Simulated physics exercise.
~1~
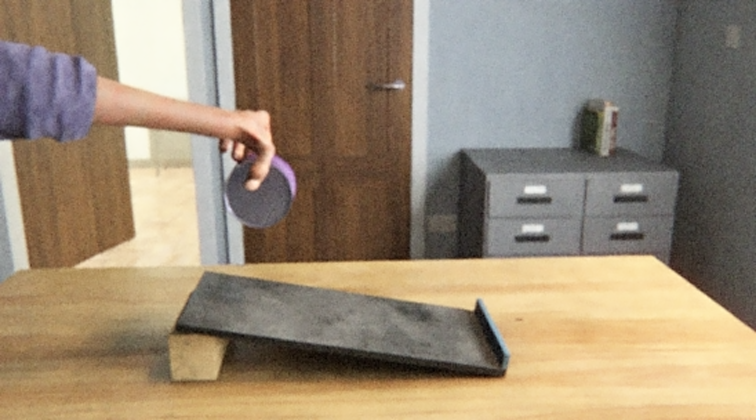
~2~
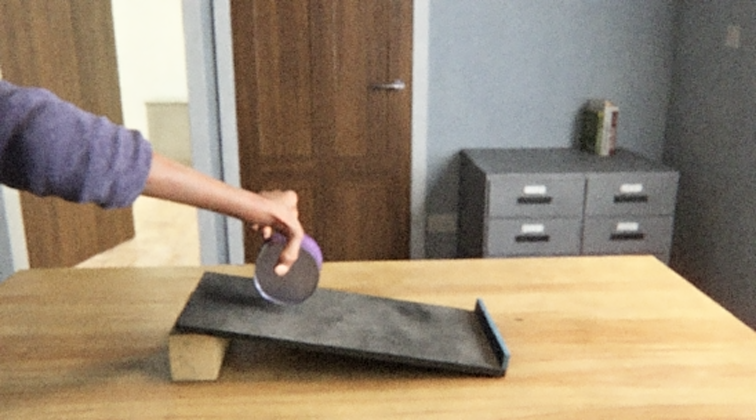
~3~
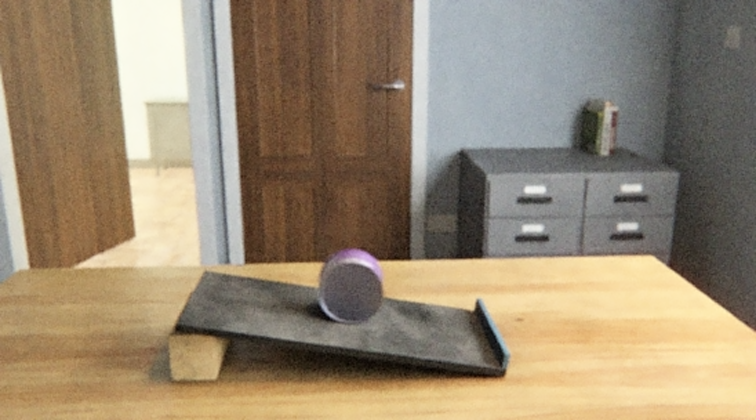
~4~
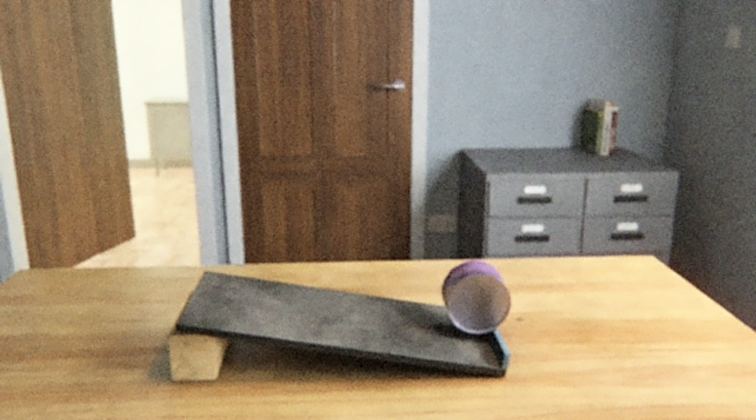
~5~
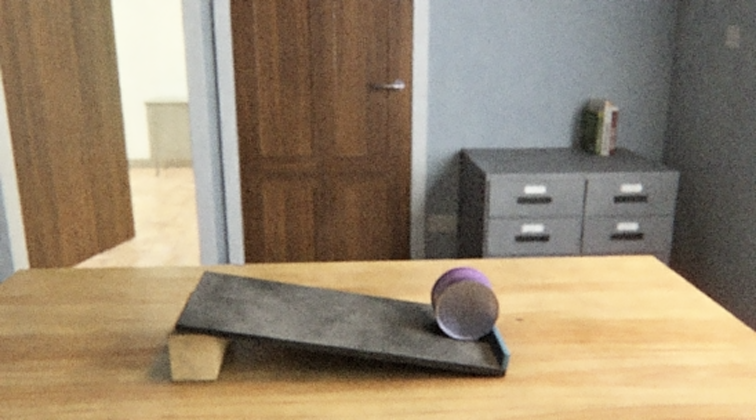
In a room with blue-grey walls, a still, level view looks across a light wooden table towards brown doors and a grey drawer cabinet with books on top. A dark board slopes down to the right on the table, its left end resting on a wooden block and its right end fitted with a raised lip. From the left, a purple-sleeved arm lowers a round purple tub onto the upper slope. The hand lets go and withdraws, and the tub moves down the board to the right. It reaches the lip, shifts slightly back left, and ends beside it at the low end.
